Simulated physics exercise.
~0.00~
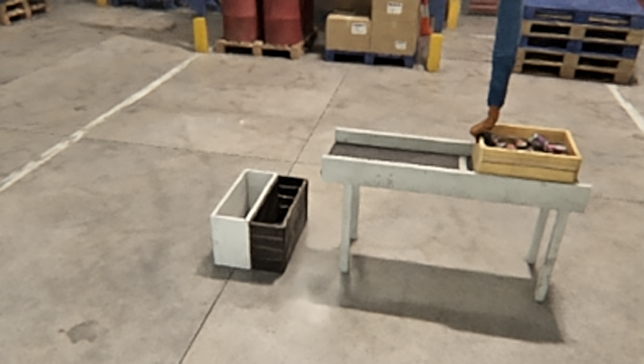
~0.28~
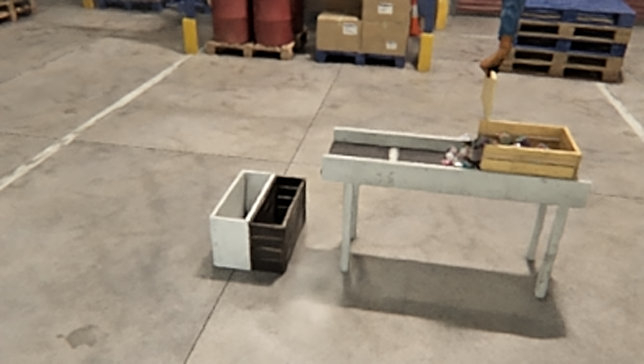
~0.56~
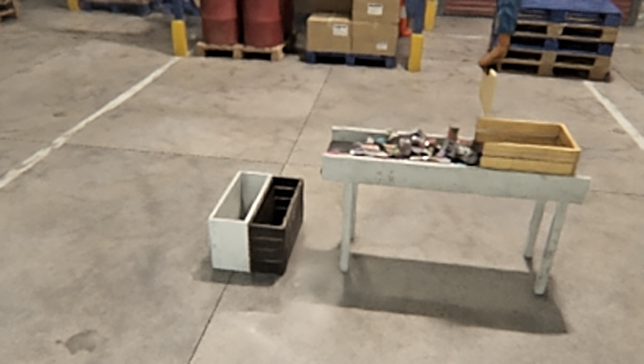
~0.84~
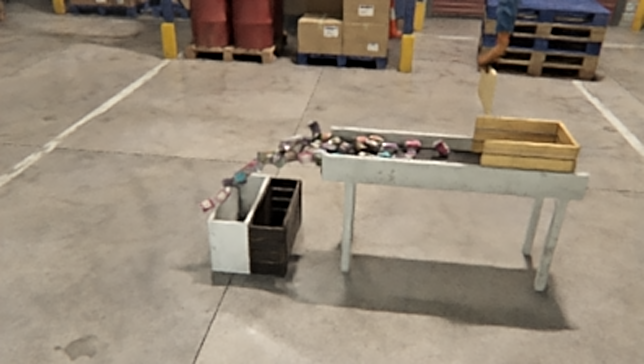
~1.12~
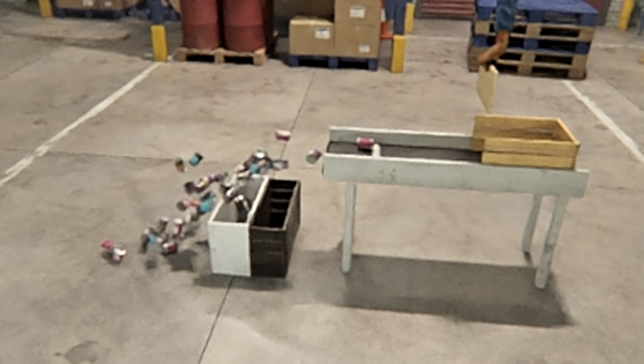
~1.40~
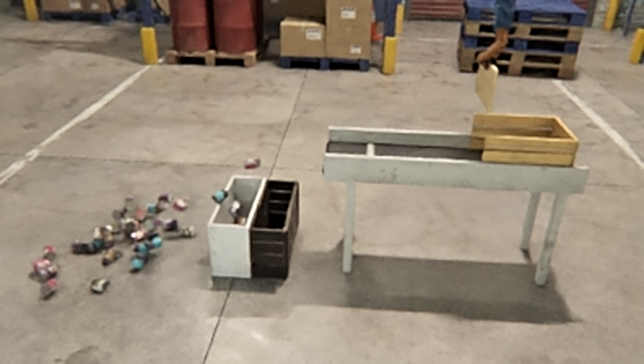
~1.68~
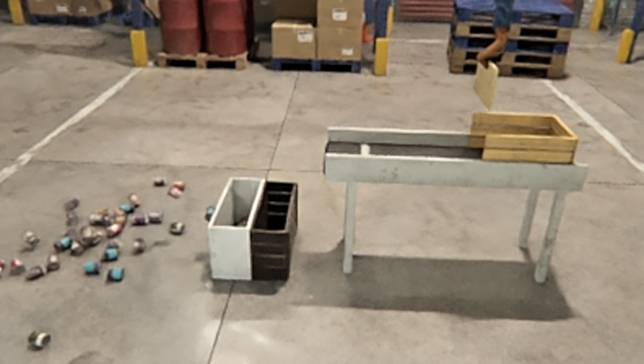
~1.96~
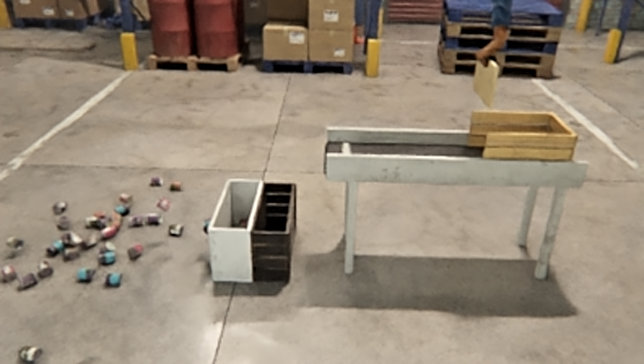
At the start, a wooden pen full of small tins sits at the right end of a raised belt, with a hand at its left side, while a white box and a black tote stand on the concrete floor to the left. The hand pulls up the gate, and the tins start spreading leftward along the belt. They stream off the end in a long arc, passing over the black tote. A few drop into the white box, but most fly beyond it, hit the floor and tumble left. At the end, the pen is empty and the tins lie scattered left of the white box.
